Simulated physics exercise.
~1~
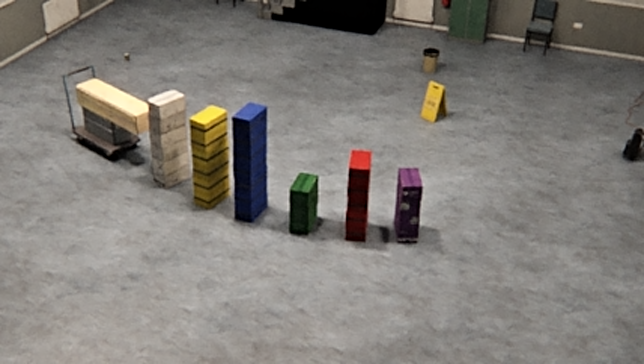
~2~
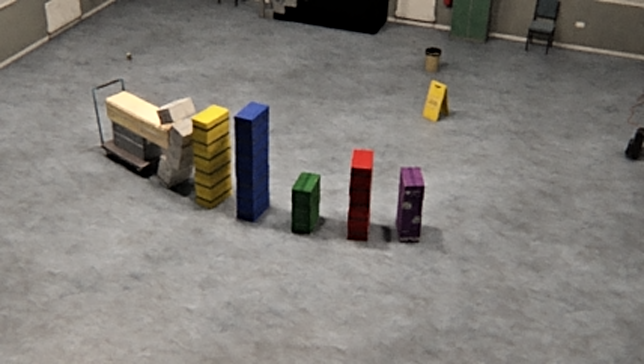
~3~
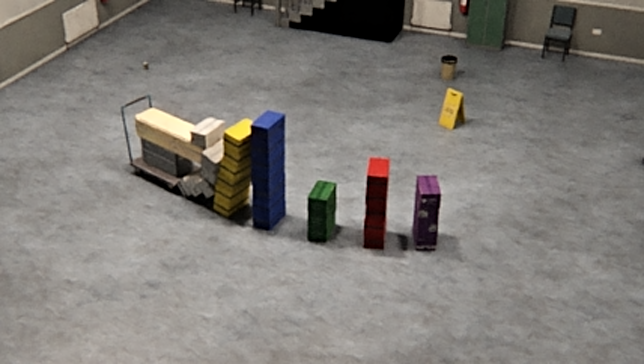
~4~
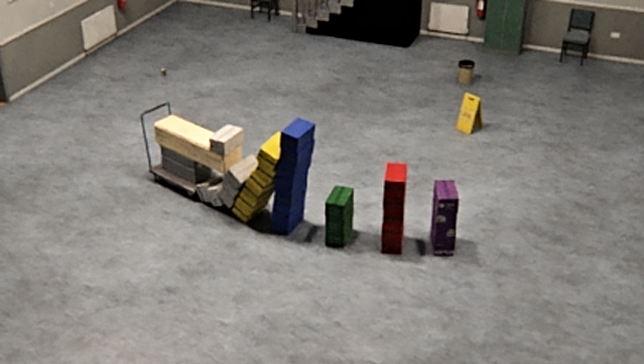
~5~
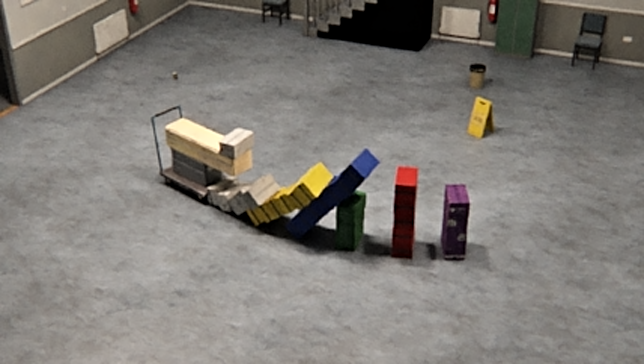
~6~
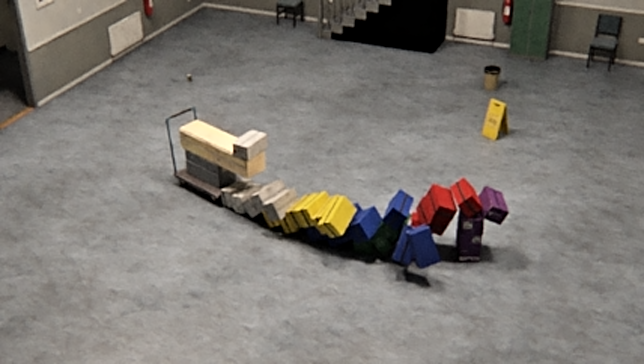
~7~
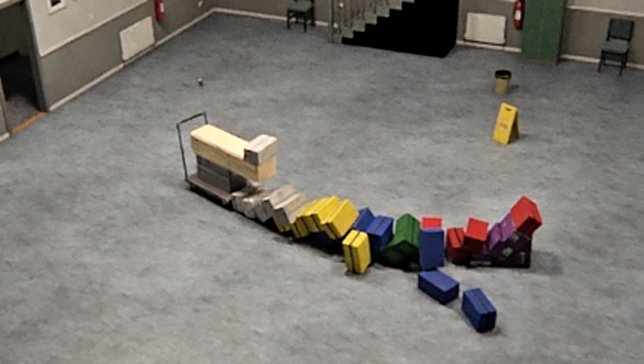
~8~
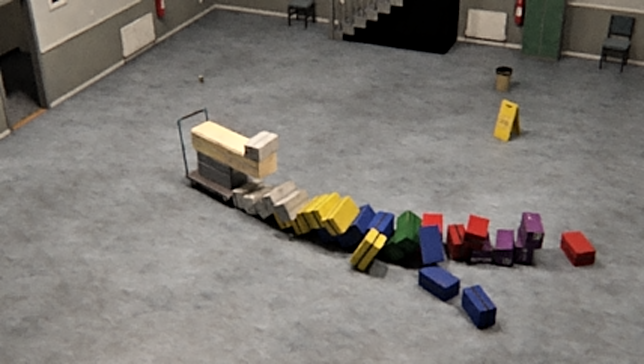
Six stacks of cartons, pale, yellow, blue, green, red and purple from left to right, stand in a gentle curve across the grey floor of a large hall, seen from above. A loaded trolley at the left, with a long pale case jutting forward, rolls into the pale stack, which buckles and crumples. The pale cartons push over the yellow stack, which leans into the tall blue one, and the blue topples over the green toward the red. Red and purple cartons then tumble rightward. Finally the trolley stands still beside a slumped, colourful trail, with two blue cartons lying in front and a red one at the far right.
